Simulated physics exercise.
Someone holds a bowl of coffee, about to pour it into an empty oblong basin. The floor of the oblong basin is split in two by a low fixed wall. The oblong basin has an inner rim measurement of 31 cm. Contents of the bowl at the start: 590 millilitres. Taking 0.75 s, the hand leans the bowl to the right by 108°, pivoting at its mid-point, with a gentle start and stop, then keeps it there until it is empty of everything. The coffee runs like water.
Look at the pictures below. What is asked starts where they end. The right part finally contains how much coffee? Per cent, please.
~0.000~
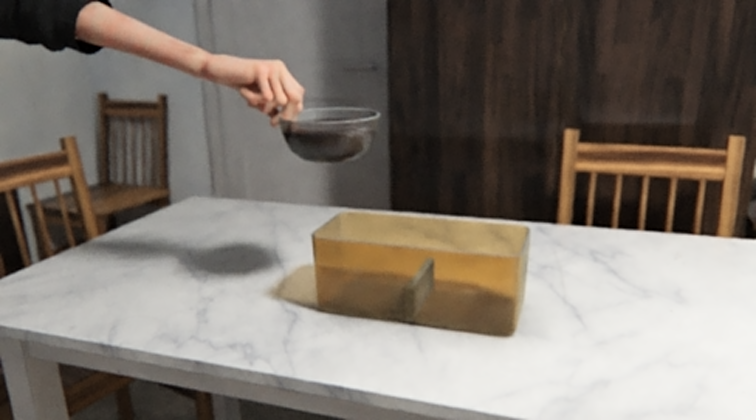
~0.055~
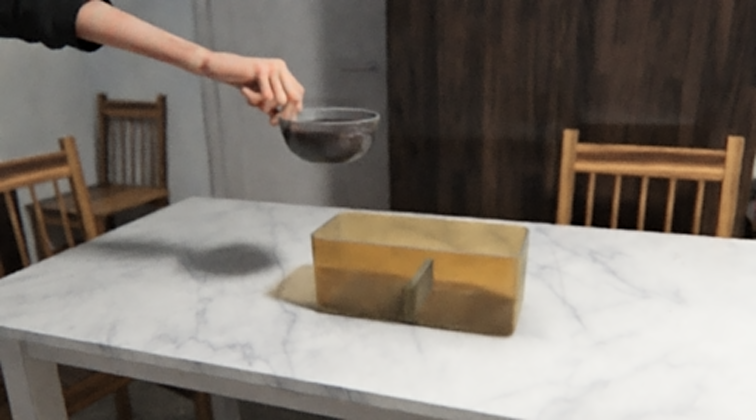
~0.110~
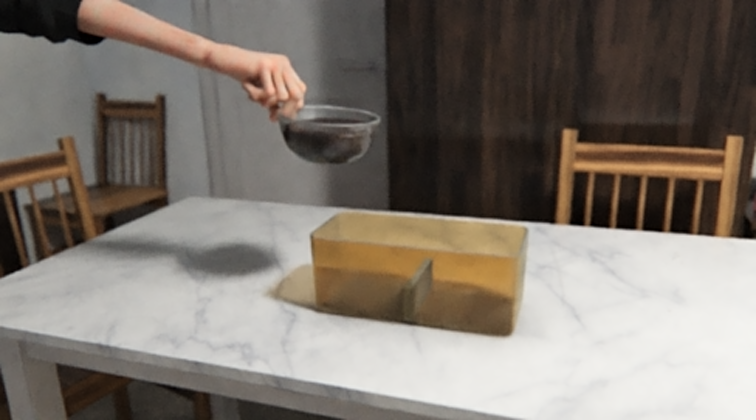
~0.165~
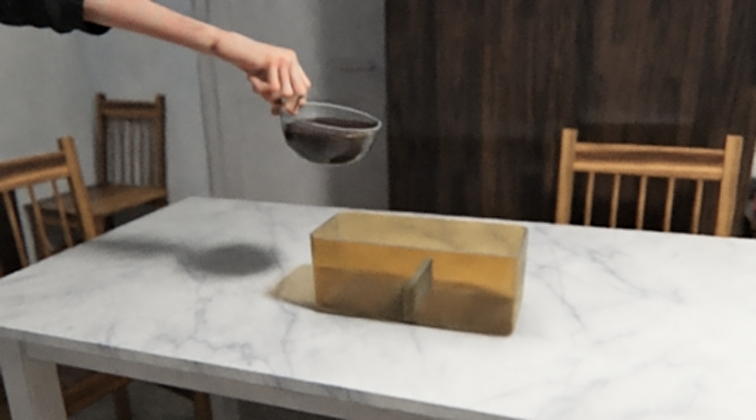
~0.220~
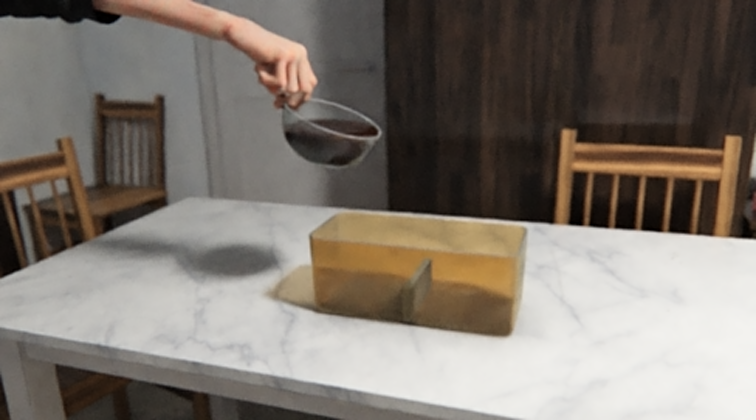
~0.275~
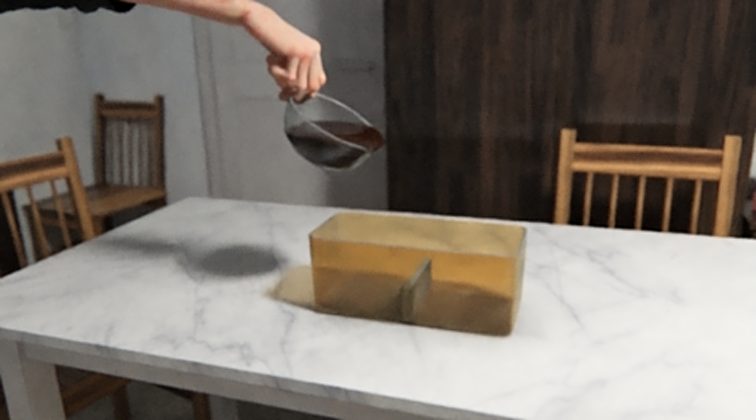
About 29 in every hundred parts.
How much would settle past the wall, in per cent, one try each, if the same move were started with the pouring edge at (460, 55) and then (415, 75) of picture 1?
The first try gives 75 percent and the second 85 percent.
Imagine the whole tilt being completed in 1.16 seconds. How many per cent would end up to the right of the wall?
In that case, some 45 percent.
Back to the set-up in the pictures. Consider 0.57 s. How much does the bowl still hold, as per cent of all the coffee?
Still held: Roughly 12 % of the total.
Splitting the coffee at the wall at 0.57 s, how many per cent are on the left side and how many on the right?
Roughly 28 sits left and 22 sits right.
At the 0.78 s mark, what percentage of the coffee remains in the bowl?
About 0 % is still there.
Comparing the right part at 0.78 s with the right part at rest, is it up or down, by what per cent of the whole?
It goes higher by about 1 %.
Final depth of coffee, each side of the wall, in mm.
22 mm left, 8 mm right.
After 0.57 s the tilt is 93° and 12 per cent is still to pour, 29 is left of the wall and 22 right of it.
After 0.78 s the tilt is 108° and 0 per cent is still to pour, 66 is left of the wall and 28 right of it.
After 1.01 s the tilt is 108° and 0 per cent is still to pour, 68 is left of the wall and 29 right of it.
After 1.25 s the tilt is 108° and 0 per cent is still to pour, 68 is left of the wall and 29 right of it.
In the end 68 per cent lies left of the wall, 29 right of it and 2 outside.
